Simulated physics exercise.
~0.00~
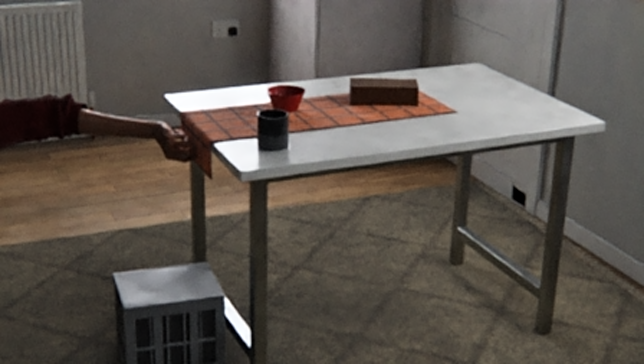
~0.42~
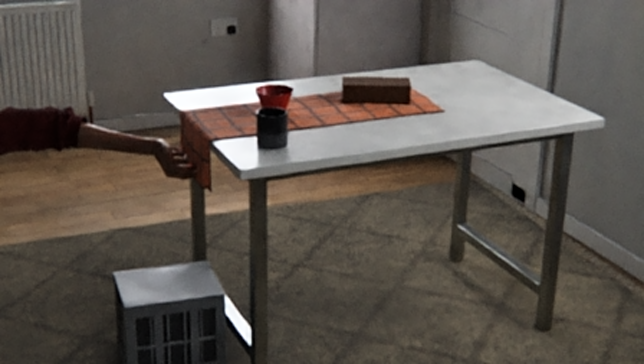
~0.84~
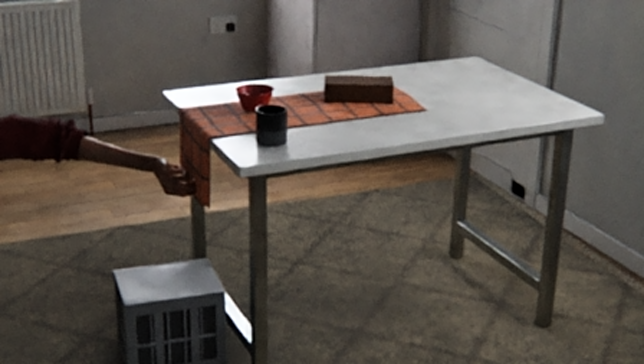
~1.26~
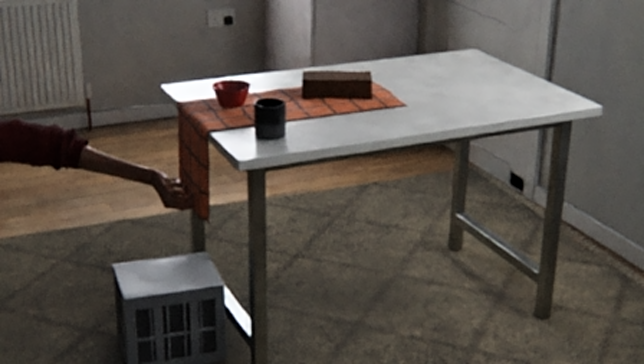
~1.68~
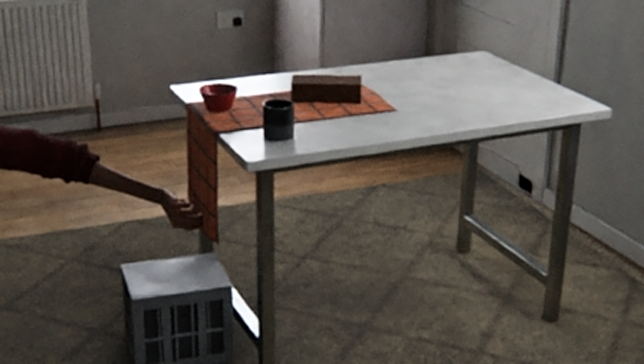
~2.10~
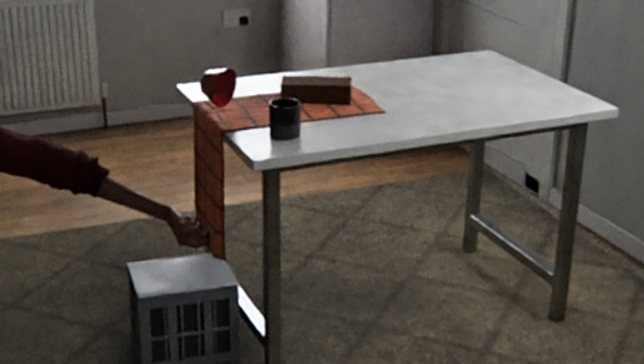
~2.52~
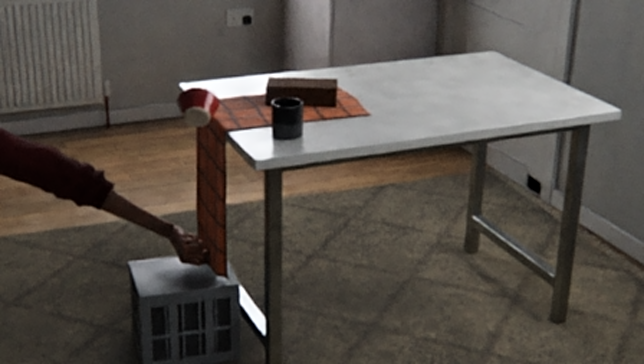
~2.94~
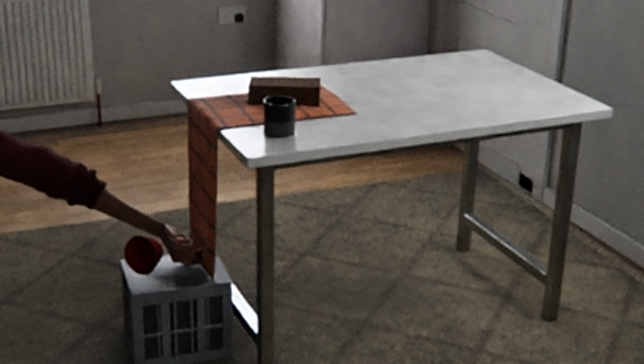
At the start, a hand reaching in from the left grips the end of an orange tea towel on a white table, where a red bowl, a black mug and a brick stand. The hand draws the cloth down over the left edge, and the bowl and brick ride along with it while the mug stays where it is. As more cloth hangs down, the bowl reaches the edge, tips and drops over. By the end, the hand holds the hem at the grey crate, the bowl is down beside it, and the brick and mug remain on the tabletop.
